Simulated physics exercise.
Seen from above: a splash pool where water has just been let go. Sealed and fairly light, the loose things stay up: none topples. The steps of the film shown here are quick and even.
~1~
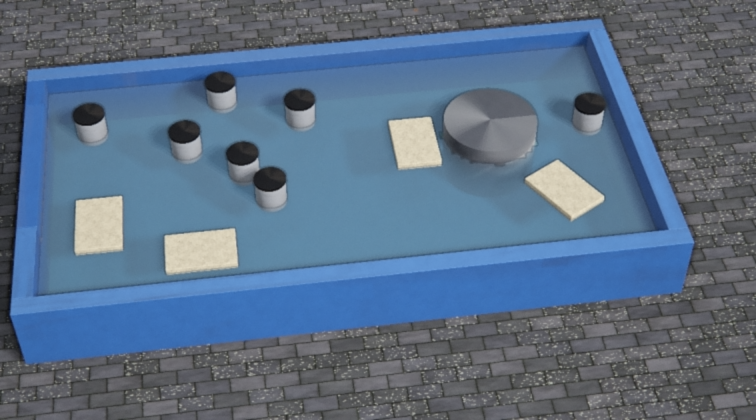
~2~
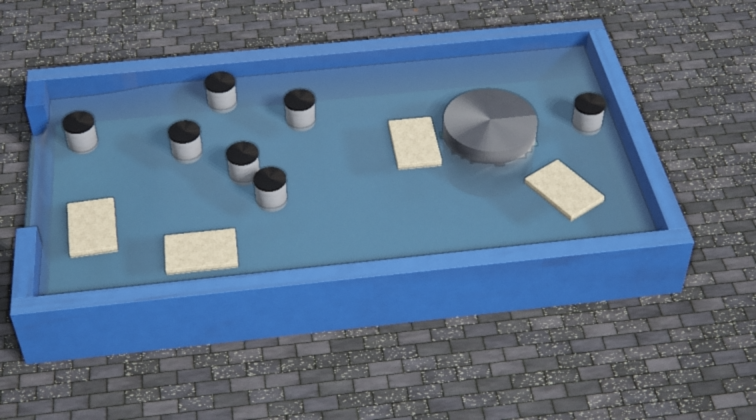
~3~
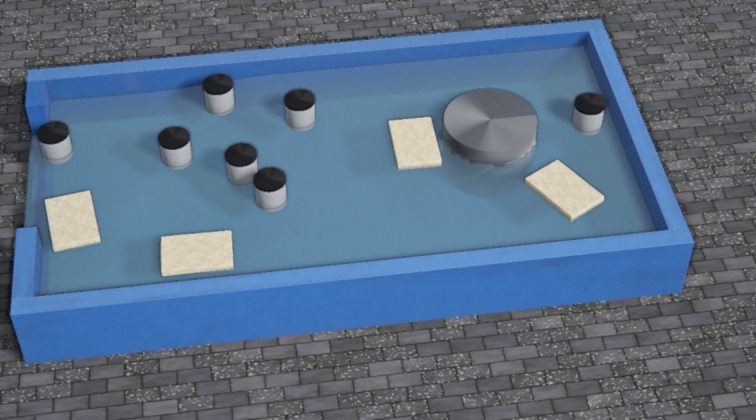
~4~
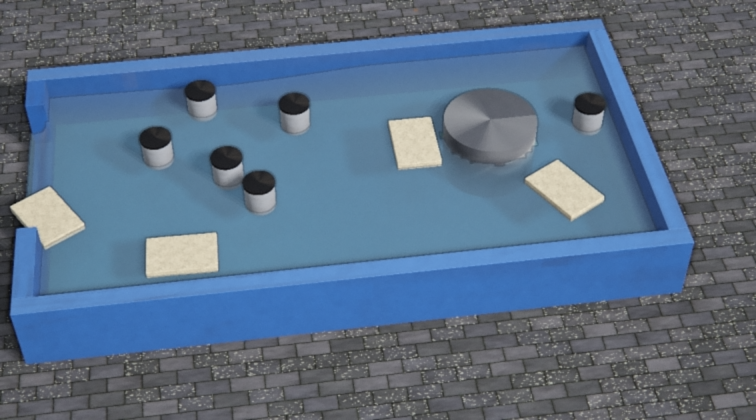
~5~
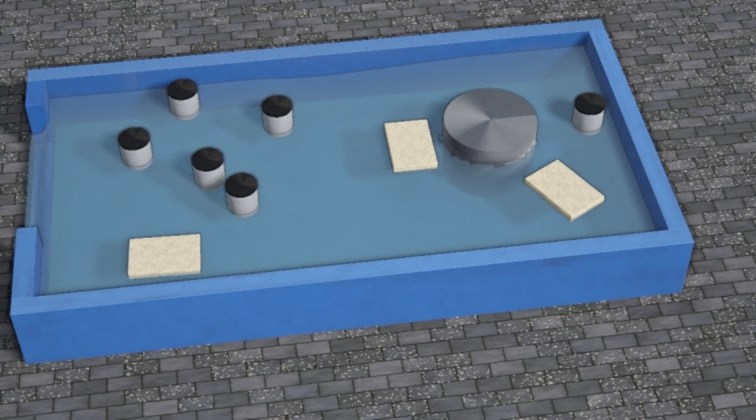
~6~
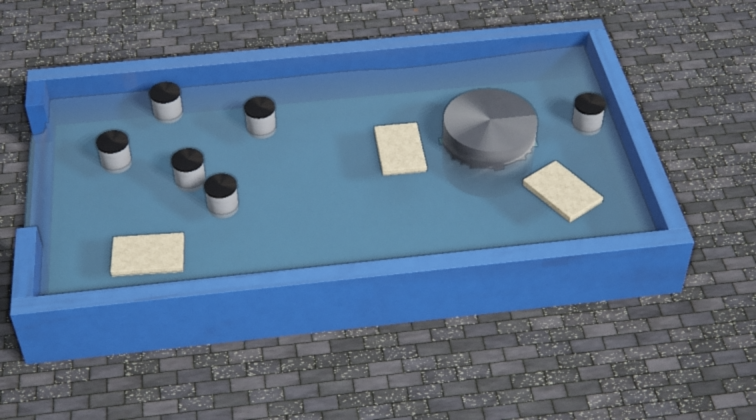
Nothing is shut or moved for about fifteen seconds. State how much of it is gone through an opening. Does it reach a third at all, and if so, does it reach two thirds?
The share will most likely be no less than two thirds.
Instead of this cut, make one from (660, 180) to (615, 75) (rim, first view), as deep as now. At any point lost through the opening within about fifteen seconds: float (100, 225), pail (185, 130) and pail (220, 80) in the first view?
Same order as asked: Never leaves, never leaves, never leaves.
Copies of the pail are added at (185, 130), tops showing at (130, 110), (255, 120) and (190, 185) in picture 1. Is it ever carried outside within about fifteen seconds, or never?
Sure - one by one that's out of the room, then out of the room, then out of the room.
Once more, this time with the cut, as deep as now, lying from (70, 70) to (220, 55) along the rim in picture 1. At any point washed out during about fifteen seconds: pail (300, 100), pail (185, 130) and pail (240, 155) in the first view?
Lost, lost, lost.
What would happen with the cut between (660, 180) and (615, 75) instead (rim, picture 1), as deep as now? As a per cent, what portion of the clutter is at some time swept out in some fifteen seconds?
About 40 %.
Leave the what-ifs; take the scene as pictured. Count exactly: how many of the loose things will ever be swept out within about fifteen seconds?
The count is 8.
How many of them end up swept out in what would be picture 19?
Count: 7.
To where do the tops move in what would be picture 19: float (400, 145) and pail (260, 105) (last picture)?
(343, 157) and (95, 134), give or take.
A moment on, 3 of 11 are out; 8 afloat.
Next, 7 of 11 are out; 4 afloat.
Later, 8 of 11 are out; 3 afloat.
In the end, 8 of 11 are out; 3 afloat.
